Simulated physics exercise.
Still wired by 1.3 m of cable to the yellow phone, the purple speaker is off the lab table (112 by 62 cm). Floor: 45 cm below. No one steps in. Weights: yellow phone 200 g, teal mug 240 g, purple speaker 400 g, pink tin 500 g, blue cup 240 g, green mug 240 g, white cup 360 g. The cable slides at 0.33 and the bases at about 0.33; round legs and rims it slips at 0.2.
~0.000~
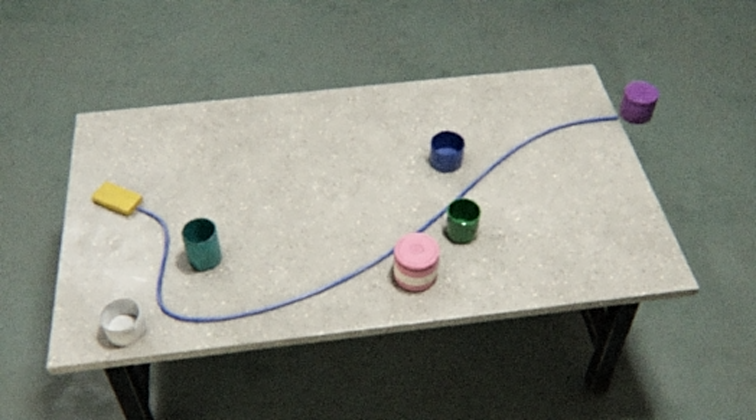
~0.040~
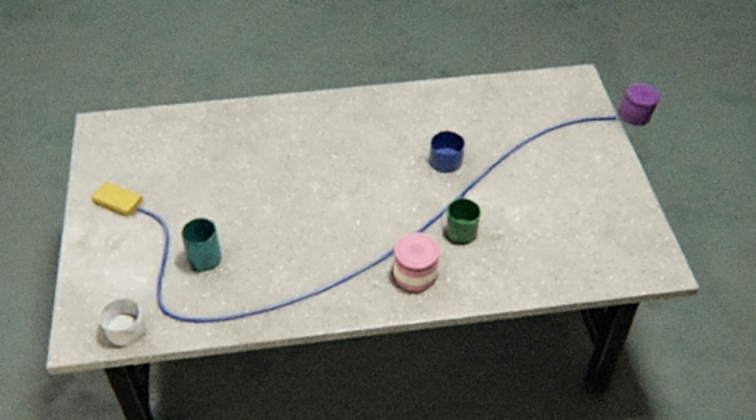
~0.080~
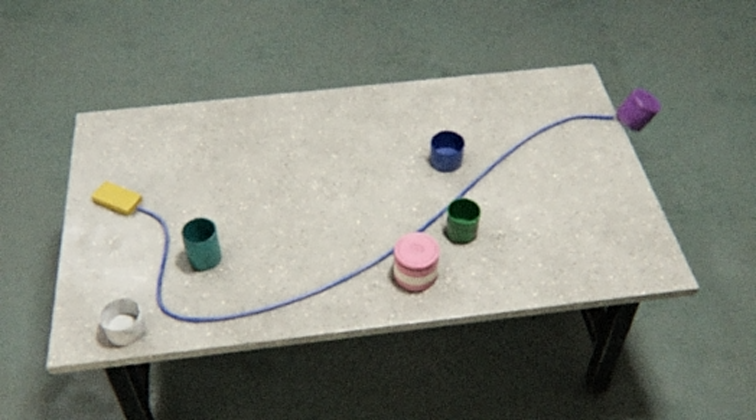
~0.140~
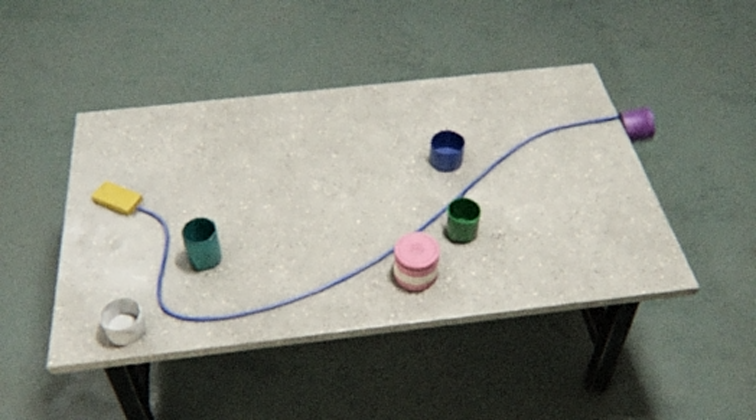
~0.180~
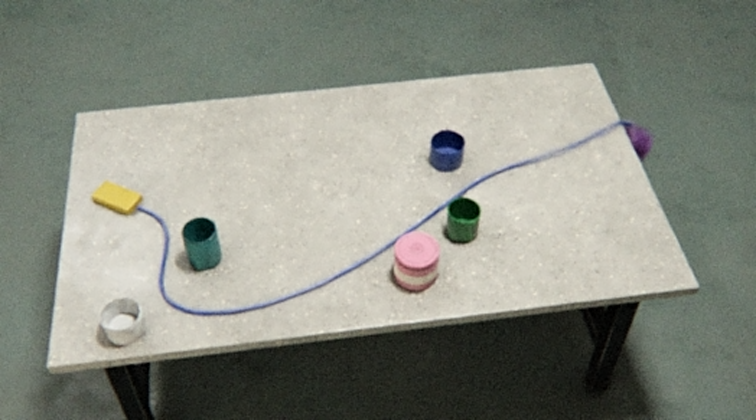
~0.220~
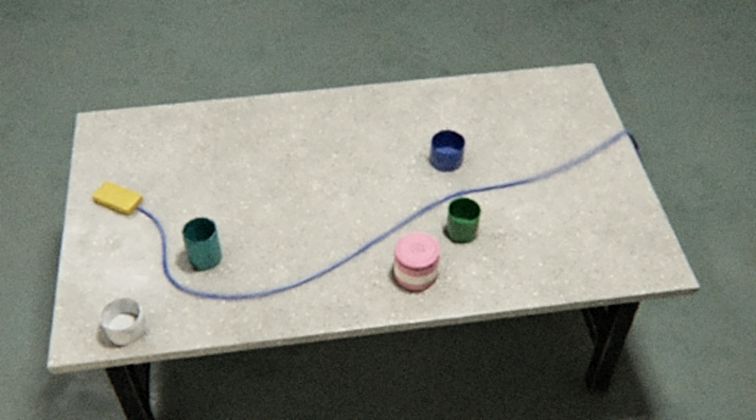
The purple speaker tips and drops past the table's right edge, dragging the blue cable.
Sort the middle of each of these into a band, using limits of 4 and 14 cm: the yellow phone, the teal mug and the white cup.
Sorted: The yellow phone above 14 cm; the teal mug above 14 cm; the white cup below 4 cm.
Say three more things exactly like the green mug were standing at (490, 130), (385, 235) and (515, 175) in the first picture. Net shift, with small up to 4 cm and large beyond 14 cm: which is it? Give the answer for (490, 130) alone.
Slight.
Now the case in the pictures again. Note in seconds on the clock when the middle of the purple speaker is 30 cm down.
Near 0.32 seconds.
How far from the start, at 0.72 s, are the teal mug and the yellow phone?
Approx. shifts - teal mug: 25 cm; yellow phone: 25 cm.
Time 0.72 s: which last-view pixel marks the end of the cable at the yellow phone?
Roughly at pixel (245, 264).
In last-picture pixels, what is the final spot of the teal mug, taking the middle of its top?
Near (259, 130).
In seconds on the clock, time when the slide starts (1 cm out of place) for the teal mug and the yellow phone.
Approx. times - teal mug: 0.30 s, yellow phone: 0.32 s.
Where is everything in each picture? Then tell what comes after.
Shows, yellow phone (116, 195); teal mug (199, 231); white cup (120, 314); cable runs through (559, 127) (471, 186) (371, 265) (237, 316) (165, 255), in the first frame.
Shows, purple speaker (642, 93); cable runs through (558, 126) (371, 265) (165, 255), in the second frame.
Shows, purple speaker (638, 110); cable runs through (555, 124) (371, 265) (165, 254), in the third frame.
Shows, purple speaker (636, 126); cable runs through (561, 127) (371, 263) (165, 254), in the fourth frame.
Shows, purple speaker (631, 142); cable runs through (591, 138) (378, 252) (165, 254), in the fifth frame.
Shows, yellow phone (117, 195); teal mug (199, 230); white cup (121, 313); cable runs through (621, 134) (521, 182) (397, 227) (277, 290) (164, 257), in the sixth frame.
By 0.5 s, the cable's tail end at (193, 247); teal mug 16 cm off its start, yellow phone 15 cm off its start, purple speaker over the edge.
By 0.7 s, the cable's tail end at (245, 264); yellow phone 27 cm off its start, teal mug 26 cm off its start, purple speaker over the edge.
By 1.0 s, the cable's tail end at (245, 264); yellow phone 27 cm off its start at (218, 263), teal mug 26 cm off its start at (259, 130), purple speaker over the edge.
By 1.2 s, the cable's tail end at (245, 264); yellow phone 27 cm off its start, teal mug 26 cm off its start, purple speaker over the edge.
By 2.4 s, the cable's tail end at (245, 264); yellow phone 27 cm off its start at (218, 263), teal mug 26 cm off its start at (259, 130), white cup 0 cm off its start at (121, 313), purple speaker over the edge.
